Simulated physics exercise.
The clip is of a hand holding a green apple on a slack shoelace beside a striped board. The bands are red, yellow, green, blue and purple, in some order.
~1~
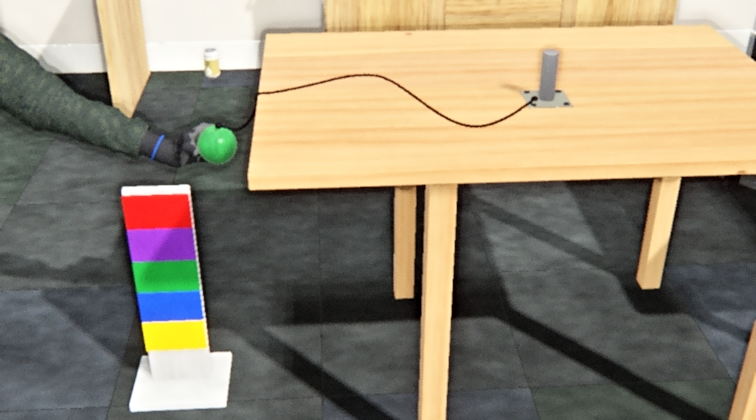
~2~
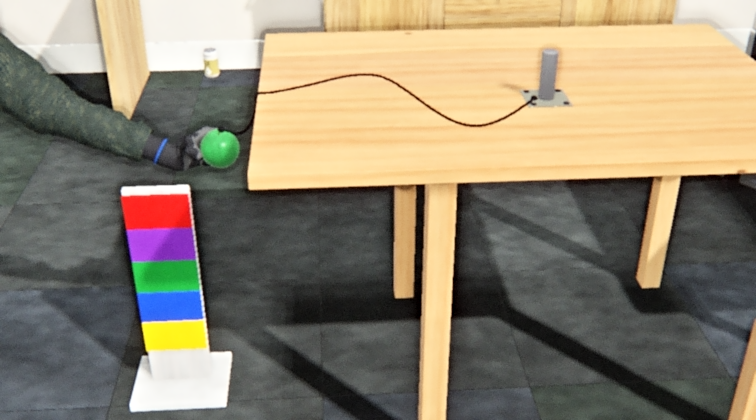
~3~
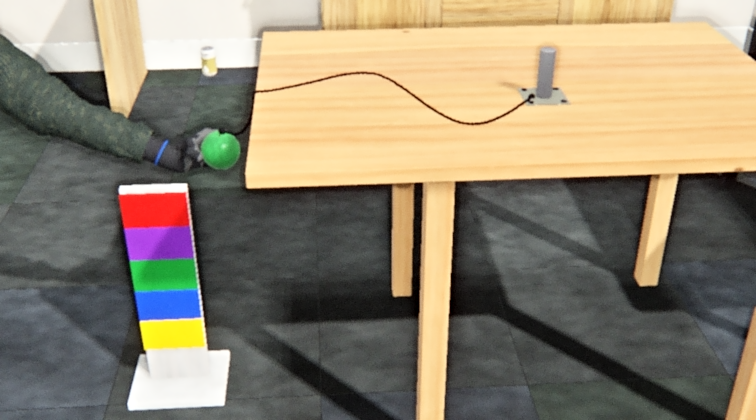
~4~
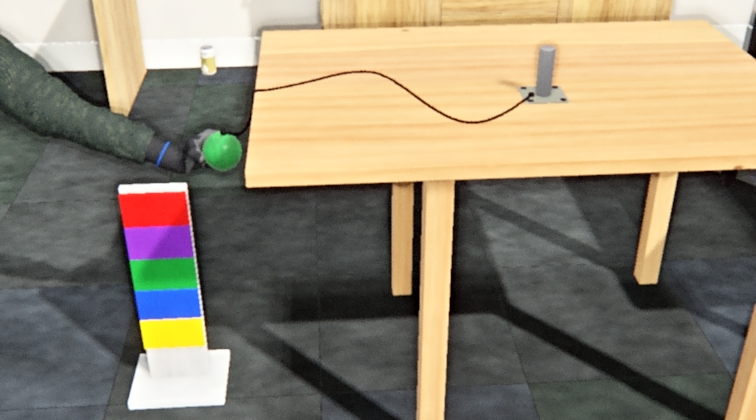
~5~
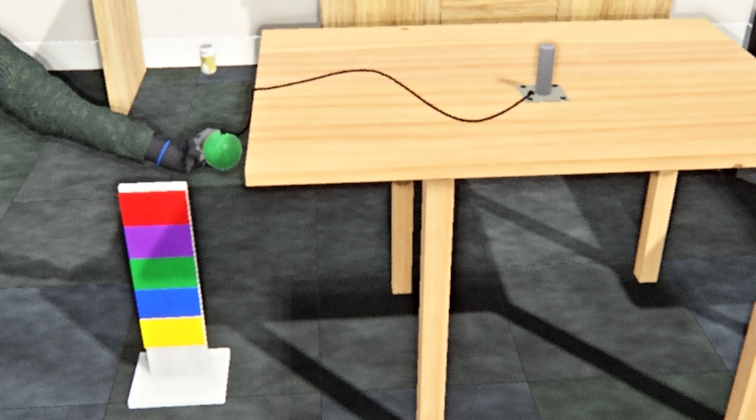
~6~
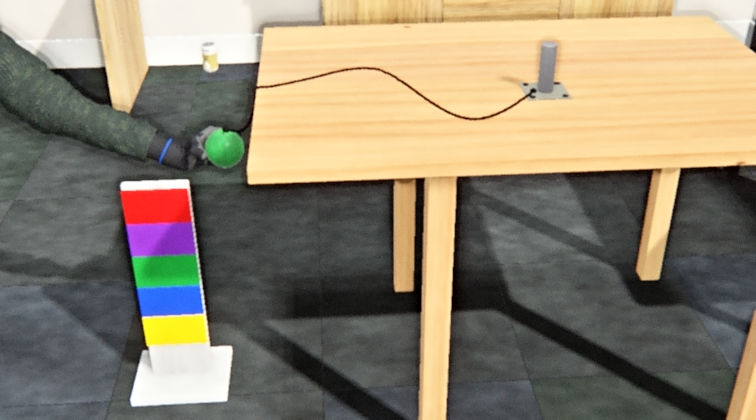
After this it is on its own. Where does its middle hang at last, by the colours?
Its middle rests at the green band.
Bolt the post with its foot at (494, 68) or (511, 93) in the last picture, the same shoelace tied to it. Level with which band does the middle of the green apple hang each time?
In that order: Blue; blue.
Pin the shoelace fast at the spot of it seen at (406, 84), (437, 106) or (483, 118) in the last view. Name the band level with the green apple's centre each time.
Taking them in turn: Red; purple; purple.
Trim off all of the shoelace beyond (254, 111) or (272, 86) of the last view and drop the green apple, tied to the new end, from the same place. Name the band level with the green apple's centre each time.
It would be purple; red.
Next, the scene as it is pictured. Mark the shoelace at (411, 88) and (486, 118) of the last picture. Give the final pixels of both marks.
They go to (338, 99) and to (449, 94).
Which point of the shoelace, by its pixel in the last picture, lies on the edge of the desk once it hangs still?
Near (360, 68).
Early on, apple near (292, 270); level with green.
Midway, apple near (255, 277); level with green.
Finally, apple near (267, 280); level with green. The green one.
